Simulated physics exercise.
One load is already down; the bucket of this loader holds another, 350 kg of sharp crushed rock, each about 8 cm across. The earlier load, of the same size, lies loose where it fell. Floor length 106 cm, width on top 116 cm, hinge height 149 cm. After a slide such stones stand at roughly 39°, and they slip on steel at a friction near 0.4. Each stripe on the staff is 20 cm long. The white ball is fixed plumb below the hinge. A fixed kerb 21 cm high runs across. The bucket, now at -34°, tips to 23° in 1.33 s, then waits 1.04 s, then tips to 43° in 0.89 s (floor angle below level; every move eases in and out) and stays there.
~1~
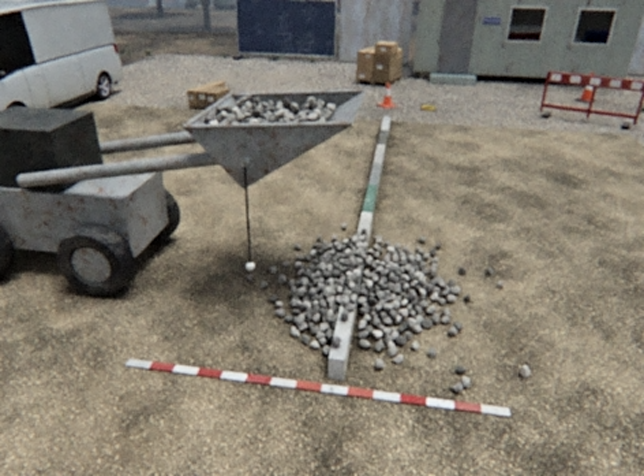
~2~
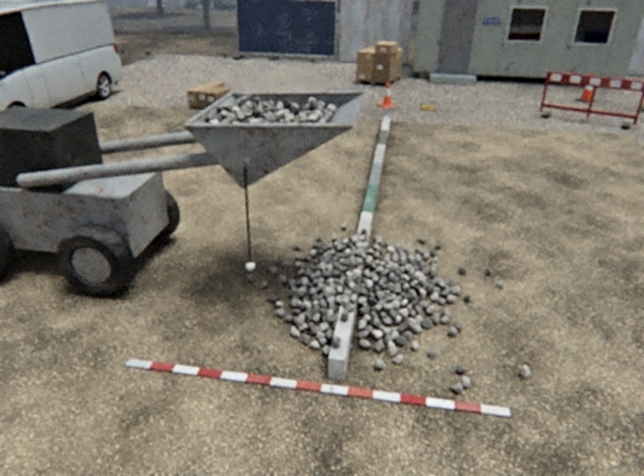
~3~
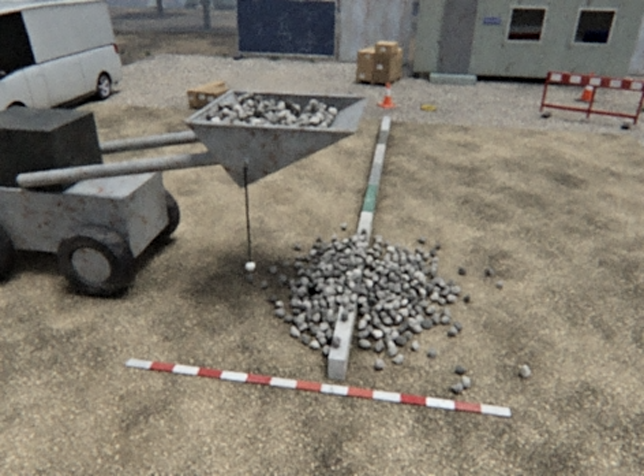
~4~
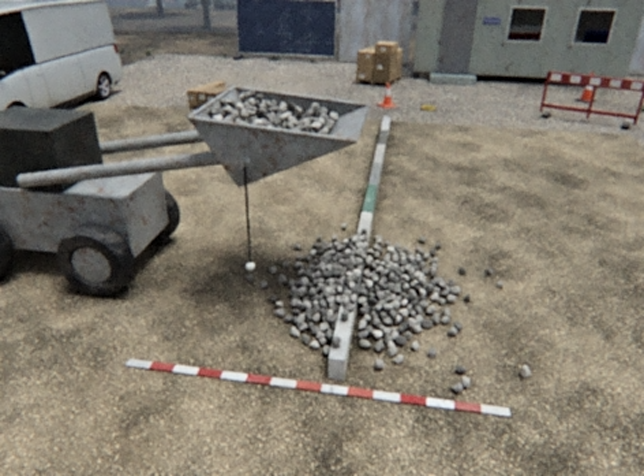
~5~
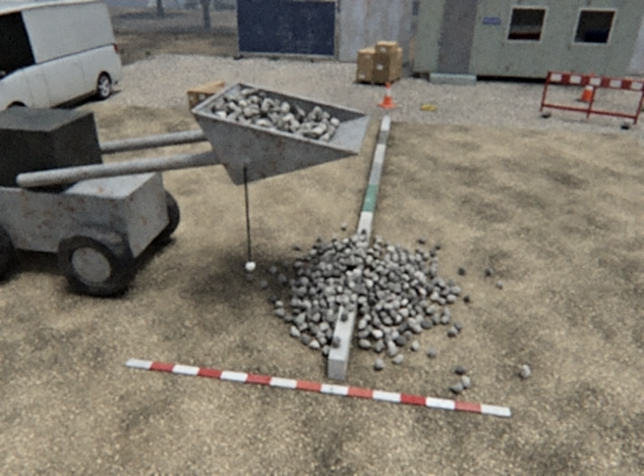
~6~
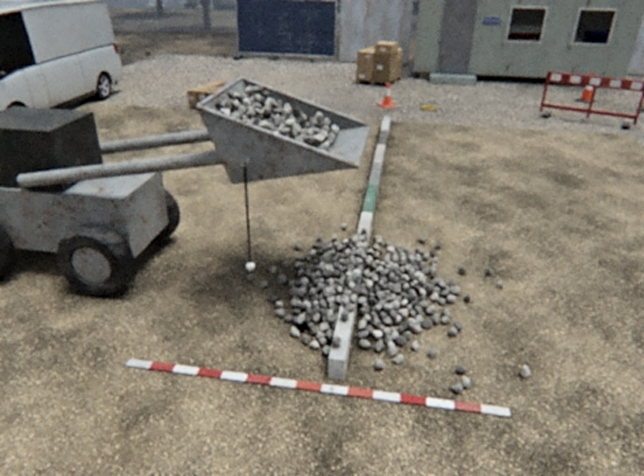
The loader's bucket of grey stones tilts down to the right above a loose stone pile.
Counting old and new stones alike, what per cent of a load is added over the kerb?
Roughly 71 per cent of a load more.
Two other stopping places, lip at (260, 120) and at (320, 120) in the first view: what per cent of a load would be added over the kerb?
First some 0, then 30 per cent.
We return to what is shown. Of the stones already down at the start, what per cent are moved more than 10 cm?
Roughly 5 per cent of them.
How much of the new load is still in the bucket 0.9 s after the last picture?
It holds some 100 per cent.
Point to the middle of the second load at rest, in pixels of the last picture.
Around (374, 275).
Then, 0.4 s after the last picture the floor is at 14°; in per cent of one load, 100 in the bucket, 54 on this side of the kerb, 46 over the kerb; the foremost stones are at (478, 307).
Then, 0.9 s after the last picture the floor is at 23°; in per cent of one load, 100 in the bucket, 54 on this side of the kerb, 46 over the kerb; the foremost stones are at (478, 307).
Then, 3.2 s after the last picture the floor is at 43°; in per cent of one load, 0 in the bucket, 83 on this side of the kerb, 117 over the kerb; the foremost stones are at (480, 292).
Then, 5.9 s after the last picture the floor is at 43°; in per cent of one load, 0 in the bucket, 83 on this side of the kerb, 117 over the kerb; the foremost stones are at (480, 292). Net gain over the kerb, 71.
